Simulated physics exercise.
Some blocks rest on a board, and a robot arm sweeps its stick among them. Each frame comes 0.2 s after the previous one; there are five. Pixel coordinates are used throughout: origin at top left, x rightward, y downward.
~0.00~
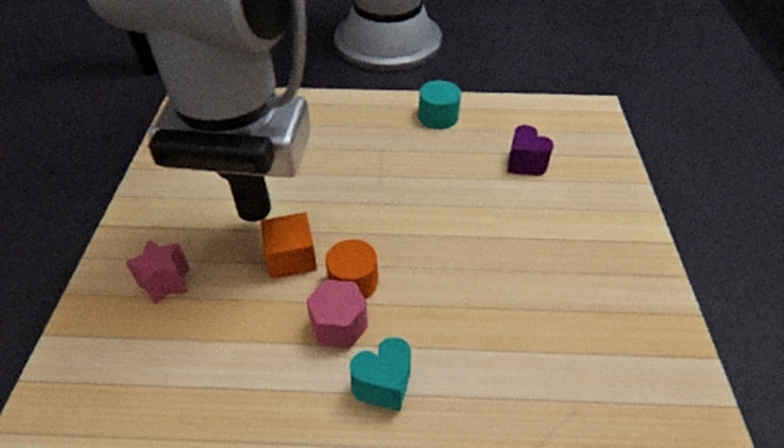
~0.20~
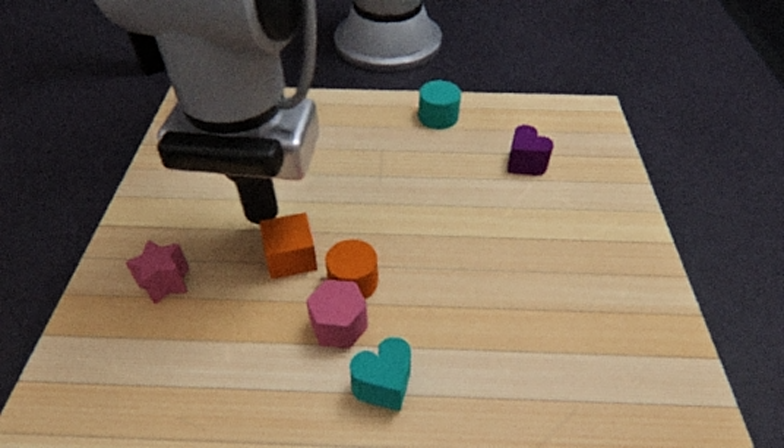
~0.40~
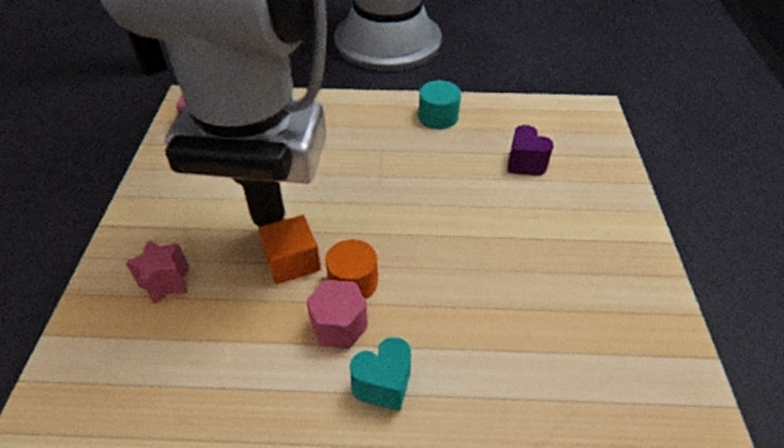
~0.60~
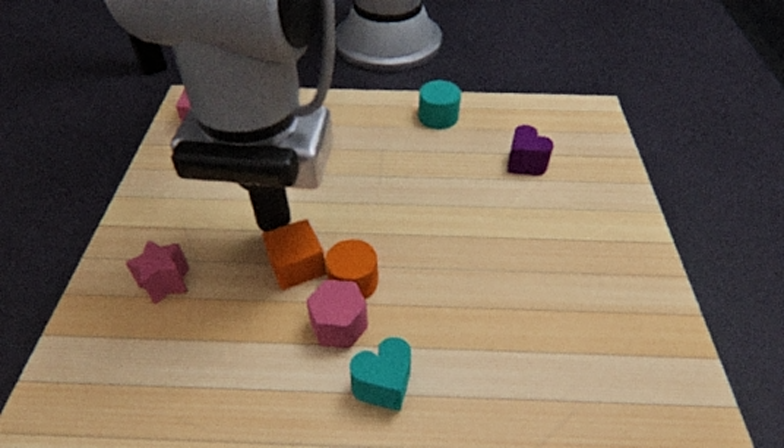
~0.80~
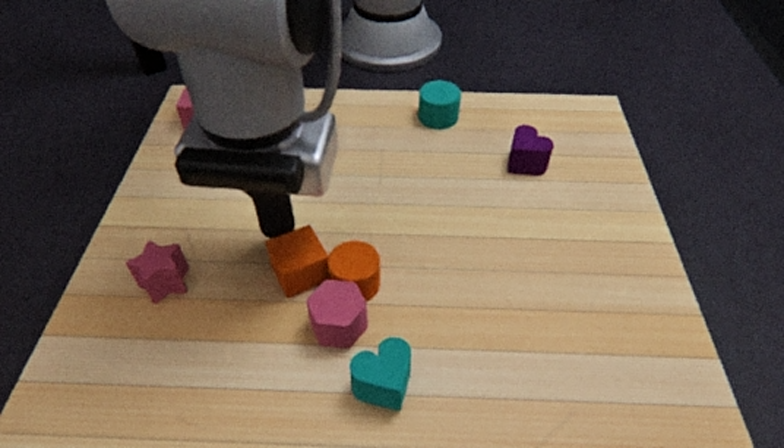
Robot arm easing its black stick right and down against an orange block, nudging it slightly toward the orange circular block.
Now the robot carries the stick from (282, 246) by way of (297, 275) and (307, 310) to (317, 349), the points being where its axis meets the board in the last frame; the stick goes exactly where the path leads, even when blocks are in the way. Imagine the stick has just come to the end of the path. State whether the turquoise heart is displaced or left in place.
It will be nudged away from its spot.
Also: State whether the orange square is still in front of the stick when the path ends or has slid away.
Still leading.
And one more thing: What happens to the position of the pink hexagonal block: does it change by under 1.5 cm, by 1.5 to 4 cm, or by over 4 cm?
Result: Over 4 cm.
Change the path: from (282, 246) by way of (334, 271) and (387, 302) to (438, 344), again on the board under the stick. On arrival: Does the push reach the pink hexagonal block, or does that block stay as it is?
It is moved off its spot.
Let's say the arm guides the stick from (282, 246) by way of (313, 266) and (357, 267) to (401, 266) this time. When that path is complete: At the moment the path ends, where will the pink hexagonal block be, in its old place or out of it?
It travels a centimetre or more.
The first path, step by step. One third of the way, stick at (294, 258); orange square at (313, 281); pink hexagonal block at (345, 317); orange circular block at (360, 260).
Two thirds of the way, stick at (303, 293); orange square at (329, 317), turned 20° anticlockwise; pink hexagonal block at (368, 351); orange circular block at (360, 260); turquoise heart at (406, 385), turned 15° anticlockwise.
At the end, stick at (314, 333); orange square at (347, 357), turned 30° anticlockwise; pink hexagonal block at (397, 385); orange circular block at (360, 260); turquoise heart at (445, 413), turned 30° anticlockwise.
